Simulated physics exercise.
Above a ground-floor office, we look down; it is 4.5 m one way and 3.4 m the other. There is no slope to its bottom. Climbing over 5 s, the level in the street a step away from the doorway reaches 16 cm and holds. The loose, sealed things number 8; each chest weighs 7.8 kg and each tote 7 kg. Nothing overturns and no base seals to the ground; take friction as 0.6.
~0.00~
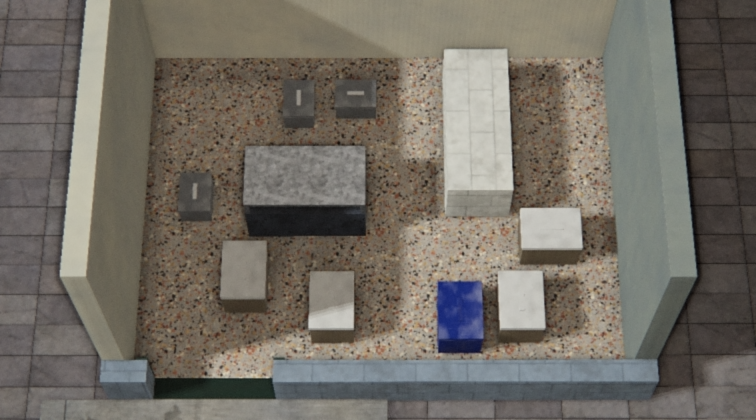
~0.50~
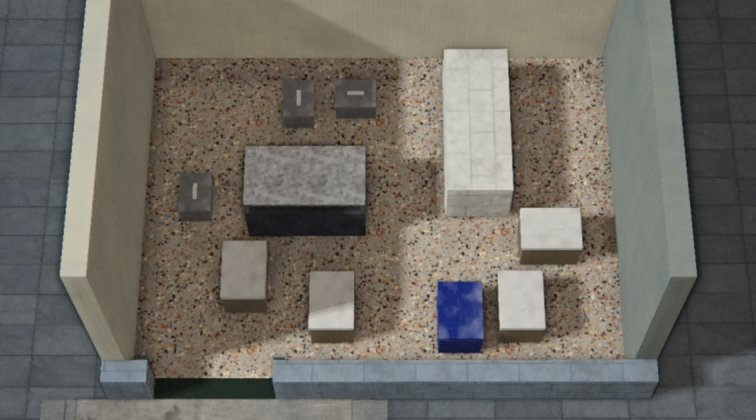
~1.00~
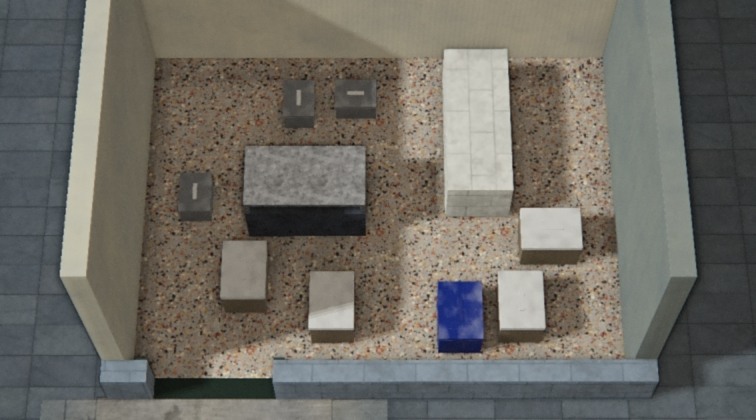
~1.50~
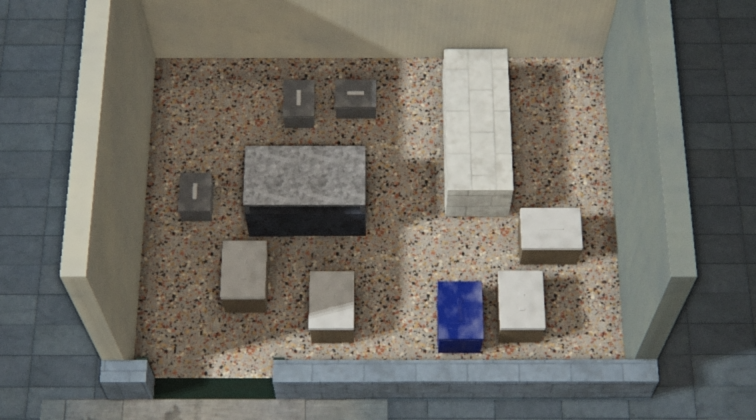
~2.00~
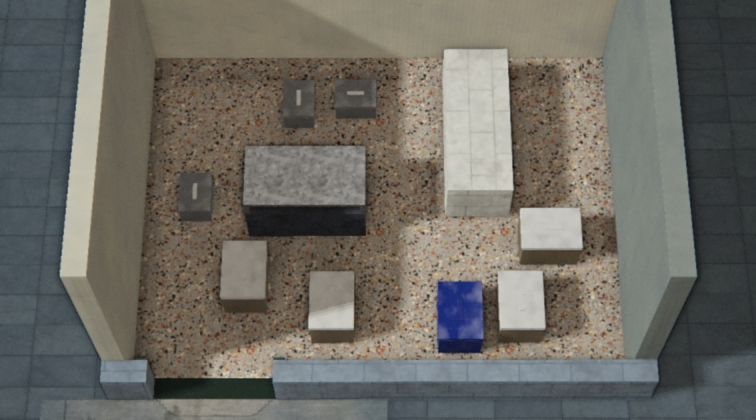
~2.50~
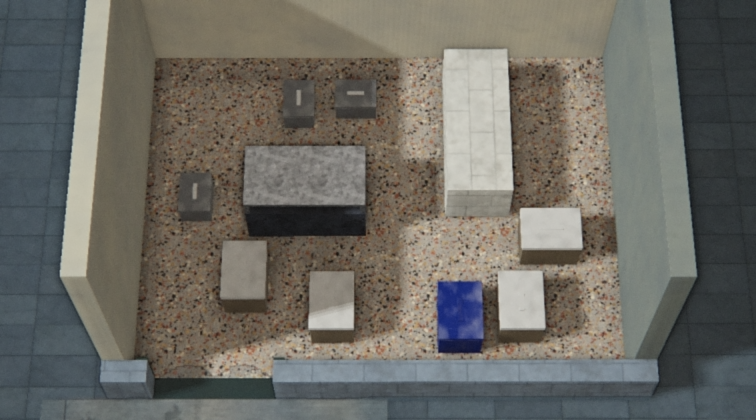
Walled room with speckled floor holding grey, white and blue blocks, all staying still, seen from above.
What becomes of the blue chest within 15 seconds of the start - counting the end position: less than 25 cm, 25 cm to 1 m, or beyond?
It will likely make a small trip.
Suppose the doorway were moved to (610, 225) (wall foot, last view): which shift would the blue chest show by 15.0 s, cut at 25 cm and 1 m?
The blue chest ends up a great distance away.
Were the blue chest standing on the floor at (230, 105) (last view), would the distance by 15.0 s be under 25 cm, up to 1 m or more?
Answer: It covers a big distance.
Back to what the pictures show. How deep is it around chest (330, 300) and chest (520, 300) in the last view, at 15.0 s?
Depths: Near 5 cm, then near 10 cm.
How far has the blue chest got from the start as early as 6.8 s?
By then it has shifted roughly 0 cm.
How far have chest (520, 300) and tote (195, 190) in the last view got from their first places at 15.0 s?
60 cm and 250 cm respectively.
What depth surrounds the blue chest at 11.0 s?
Roughly 4 cm at that moment.
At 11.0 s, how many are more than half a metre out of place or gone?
I make it 3 by then.
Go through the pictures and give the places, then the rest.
In the first frame, the blue chest at (460, 310), on the bottom; water covers 0.0 m2; 0 of 8 have shifted.
In the second frame, the blue chest at (460, 310), on the bottom; water covers 0.0 m2; 0 of 8 have shifted.
In the third frame, the blue chest at (460, 310) rests on the ground; 0.0 m2 under water; 0 of 8 have shifted.
In the fourth frame, the blue chest at (460, 310) rests on the ground; 0.0 m2 under water; 0 of 8 have shifted.
In the fifth frame, the blue chest at (460, 310) rests on the ground; water covers 0.0 m2; 0 of 8 have shifted.
In the sixth frame, the blue chest at (460, 310) rests on the ground; 0.0 m2 under water; 0 of 8 have shifted.
After 3.5 s the blue chest is near (460, 310), 0.0 m from its start, aground; 0 afloat.
After 6.8 s the blue chest is near (460, 310), 0.0 m from its start, aground; 1 afloat.
After 11.0 s the blue chest is near (482, 328), 0.3 m from its start, afloat; 6 afloat.
After 15.0 s the blue chest is near (504, 328), 0.4 m from its start, afloat; 8 afloat.
